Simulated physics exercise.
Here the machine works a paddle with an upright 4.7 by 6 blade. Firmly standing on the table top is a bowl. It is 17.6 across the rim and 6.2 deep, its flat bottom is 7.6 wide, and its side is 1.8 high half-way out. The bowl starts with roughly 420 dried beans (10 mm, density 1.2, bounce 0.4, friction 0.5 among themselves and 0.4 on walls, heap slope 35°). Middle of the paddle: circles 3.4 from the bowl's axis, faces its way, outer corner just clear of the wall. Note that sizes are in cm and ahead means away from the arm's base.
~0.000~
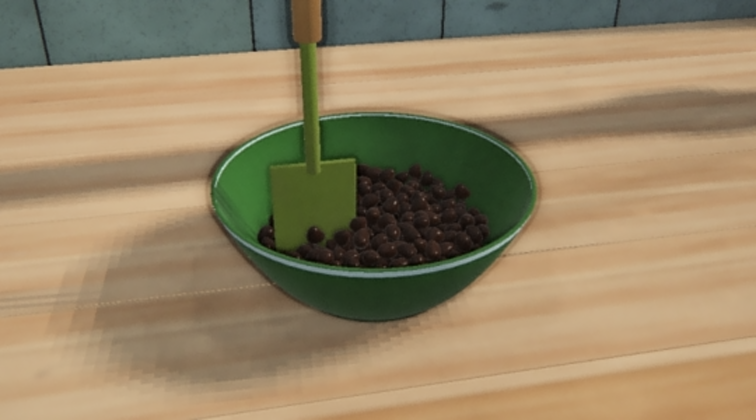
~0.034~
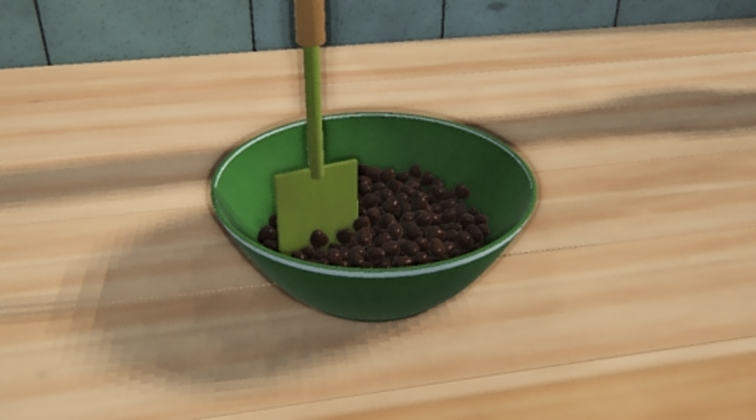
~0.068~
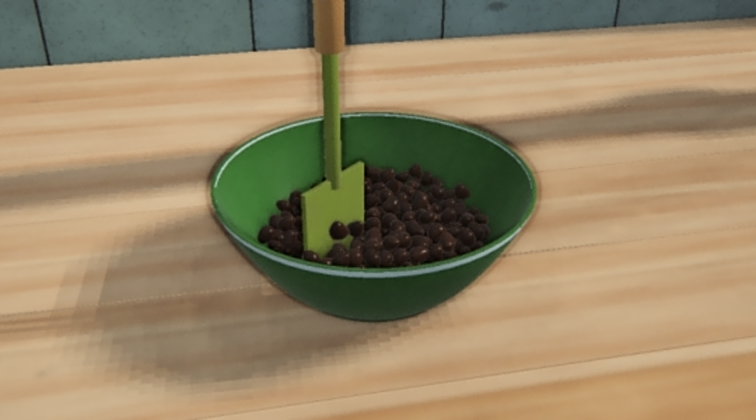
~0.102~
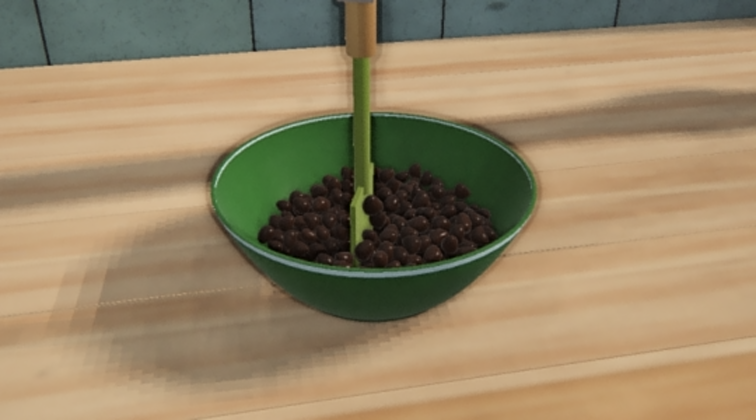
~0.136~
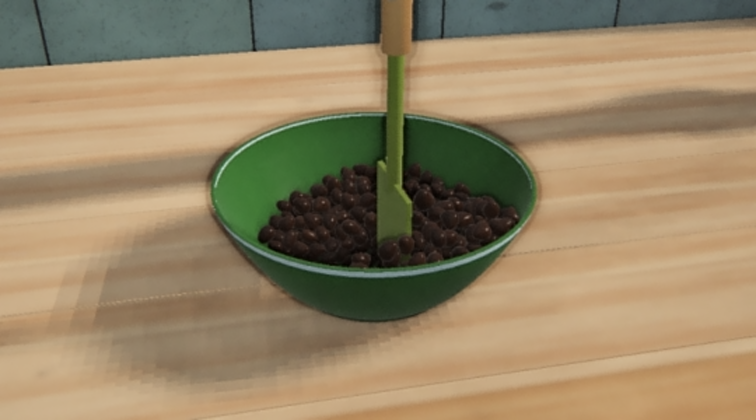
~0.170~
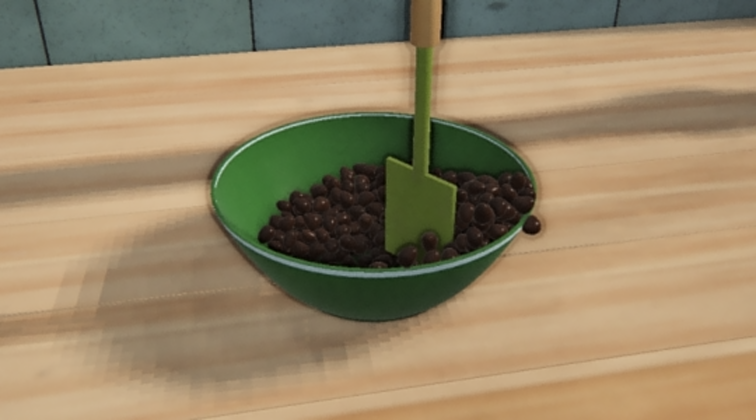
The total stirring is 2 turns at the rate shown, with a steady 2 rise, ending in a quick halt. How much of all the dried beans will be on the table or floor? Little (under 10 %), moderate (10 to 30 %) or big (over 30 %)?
Moderate.
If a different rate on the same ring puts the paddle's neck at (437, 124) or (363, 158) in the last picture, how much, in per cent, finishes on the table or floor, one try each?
Some 30 and 0 per cent respectively.
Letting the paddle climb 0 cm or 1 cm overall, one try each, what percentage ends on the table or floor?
I'd reckon around 30 and 25 per cent.
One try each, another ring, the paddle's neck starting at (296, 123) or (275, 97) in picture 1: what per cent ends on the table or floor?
Around 15 per cent on the first try, around 0 per cent on the second.
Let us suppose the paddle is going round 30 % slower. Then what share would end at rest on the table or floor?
Estimated share: Near 5 %.
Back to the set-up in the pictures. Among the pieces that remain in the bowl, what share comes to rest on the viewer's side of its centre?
About 55 %.
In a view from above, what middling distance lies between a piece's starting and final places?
Roughly 7 cm, measured level.
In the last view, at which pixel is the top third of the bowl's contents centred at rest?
Roughly at pixel (362, 232).
By 0.45 s, 356° round, highest piece 9 above the table; 353 in the bowl, 46 on the table or floor, 16 in flight or on the tool.
By 0.73 s, 228° round, highest piece 7 above the table; 340 in the bowl, 73 on the table or floor, 2 in flight or on the tool.
By 1.07 s, 0° round, highest piece 5 above the table; 340 in the bowl, 75 on the table or floor.
By 1.77 s, 0° round, highest piece 5 above the table; 340 in the bowl, 75 on the table or floor.
Final count, 340 in the bowl, 75 on the table or floor. That is 18 % on the table or floor.
